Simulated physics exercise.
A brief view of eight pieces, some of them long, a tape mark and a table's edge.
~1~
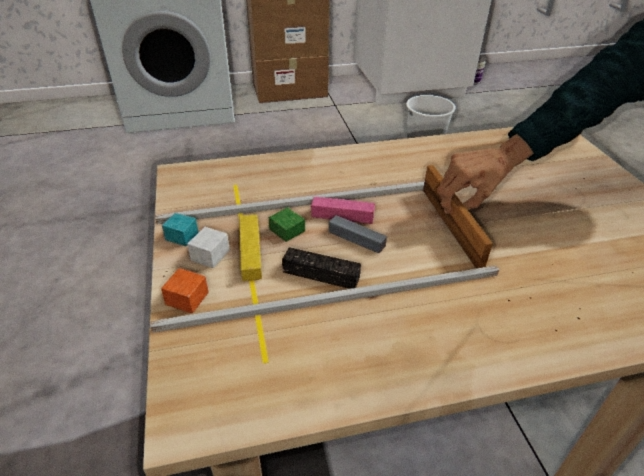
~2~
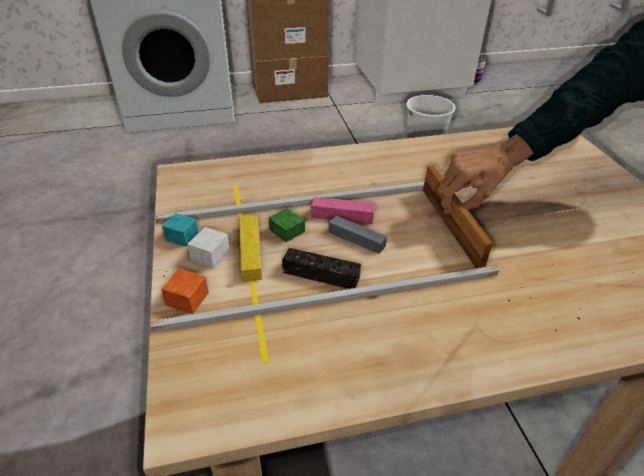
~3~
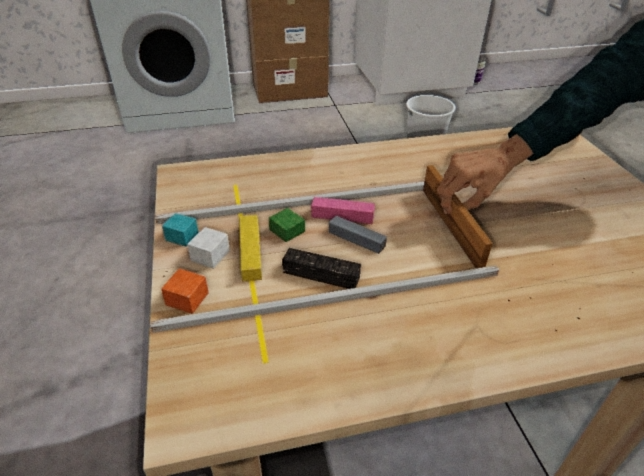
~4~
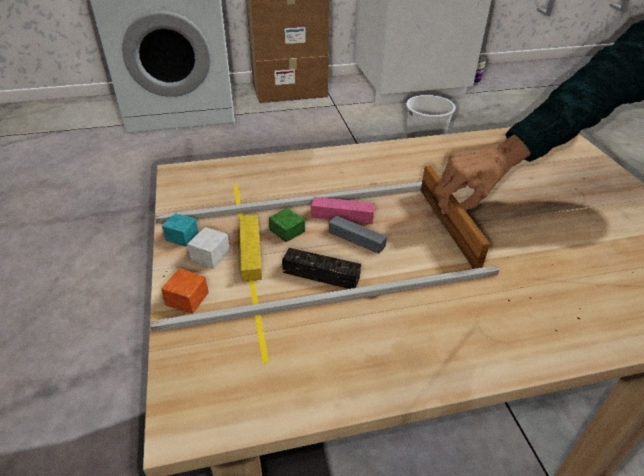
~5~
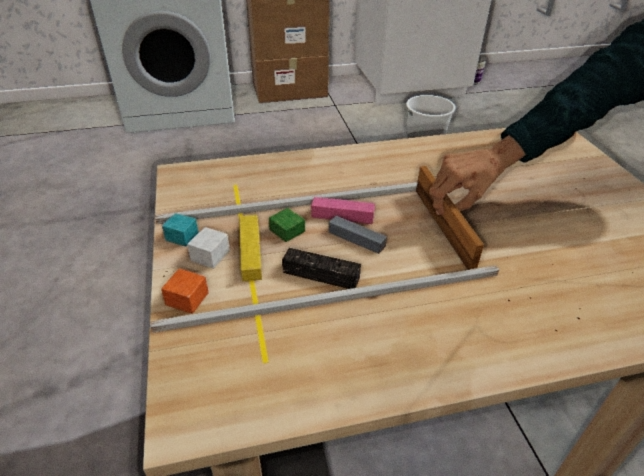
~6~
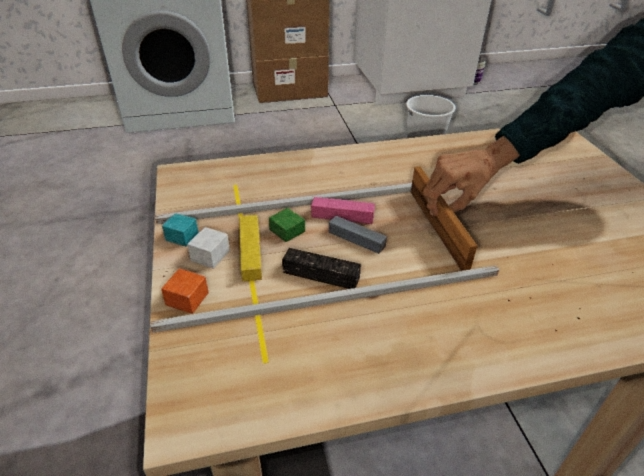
A hand slides a wooden board slightly left toward colored blocks resting on a table.
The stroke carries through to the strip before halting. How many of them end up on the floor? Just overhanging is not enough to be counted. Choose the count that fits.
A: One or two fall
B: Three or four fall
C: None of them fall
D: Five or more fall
The answer is C.
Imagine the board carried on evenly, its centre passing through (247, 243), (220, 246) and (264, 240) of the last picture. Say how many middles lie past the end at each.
Counts per position: 0 / 2 / 0.
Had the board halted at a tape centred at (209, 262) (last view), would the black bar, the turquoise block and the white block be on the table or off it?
The black bar: It is still there. The turquoise block: It is gone. The white block: It is gone.
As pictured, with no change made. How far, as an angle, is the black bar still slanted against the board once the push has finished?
Some 30 degrees.
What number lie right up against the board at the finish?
The count in contact is 3.
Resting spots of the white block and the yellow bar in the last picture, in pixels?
The white block comes to rest close to (160, 255), while the yellow bar rests close to (185, 257).
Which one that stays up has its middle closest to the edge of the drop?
That's the white block.
Early on, none off yet; turquoise block at rest near (181, 230); orange block at rest near (186, 291); white block at rest near (209, 248).
Finally, the number that fall off is zero.
